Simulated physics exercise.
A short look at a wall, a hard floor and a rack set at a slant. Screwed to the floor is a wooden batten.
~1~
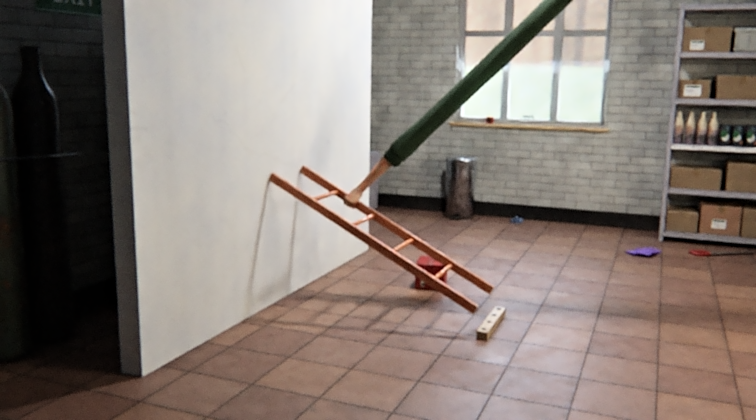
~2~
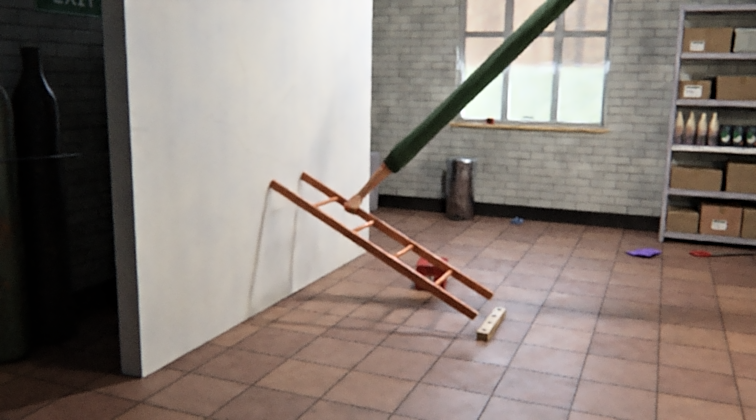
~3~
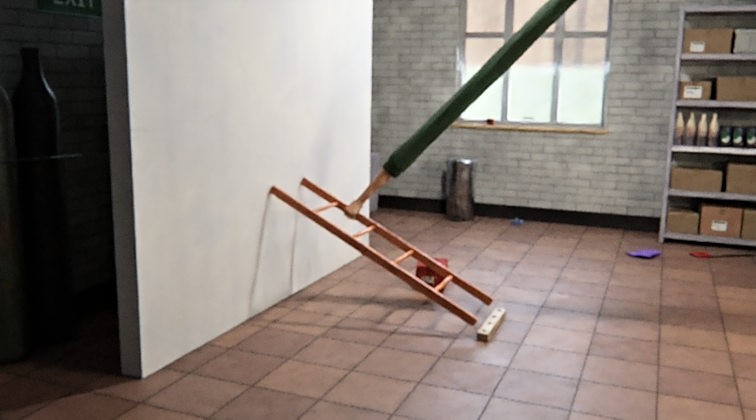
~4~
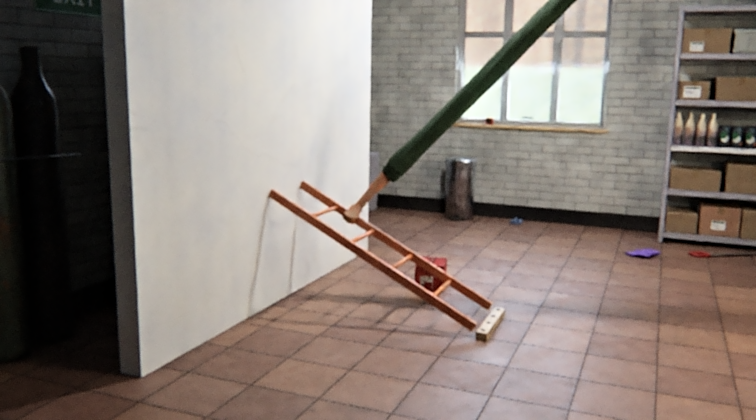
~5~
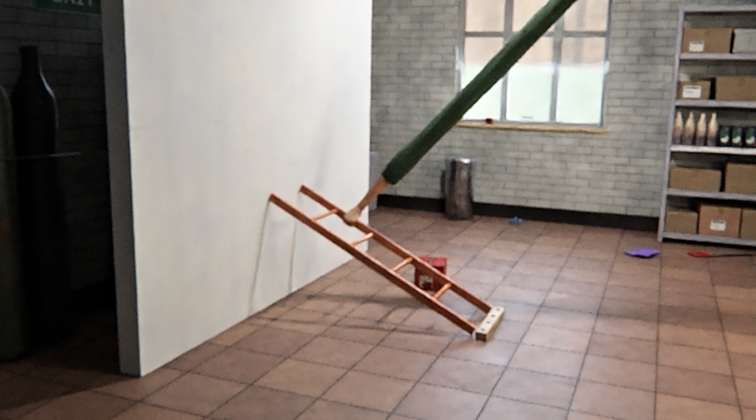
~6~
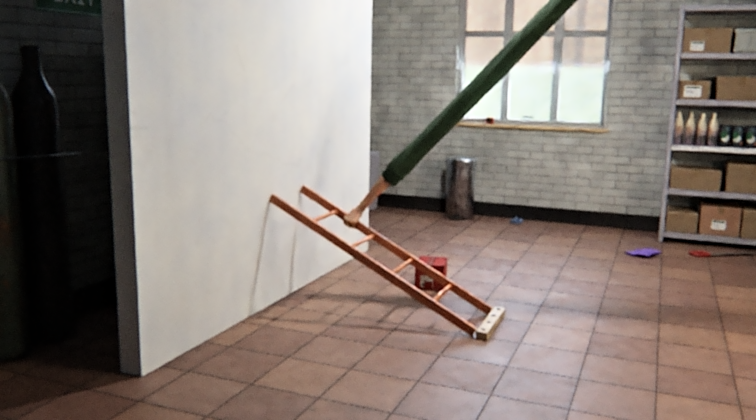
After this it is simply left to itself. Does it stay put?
Does not shift.
Then, 0.16 s later than the last frame, orange rack moving near (381, 255).
Then, 1.08 s later than the last frame, orange rack at rest near (381, 255).
When it is over, the orange rack holds its place, near (381, 255); the rest as before.
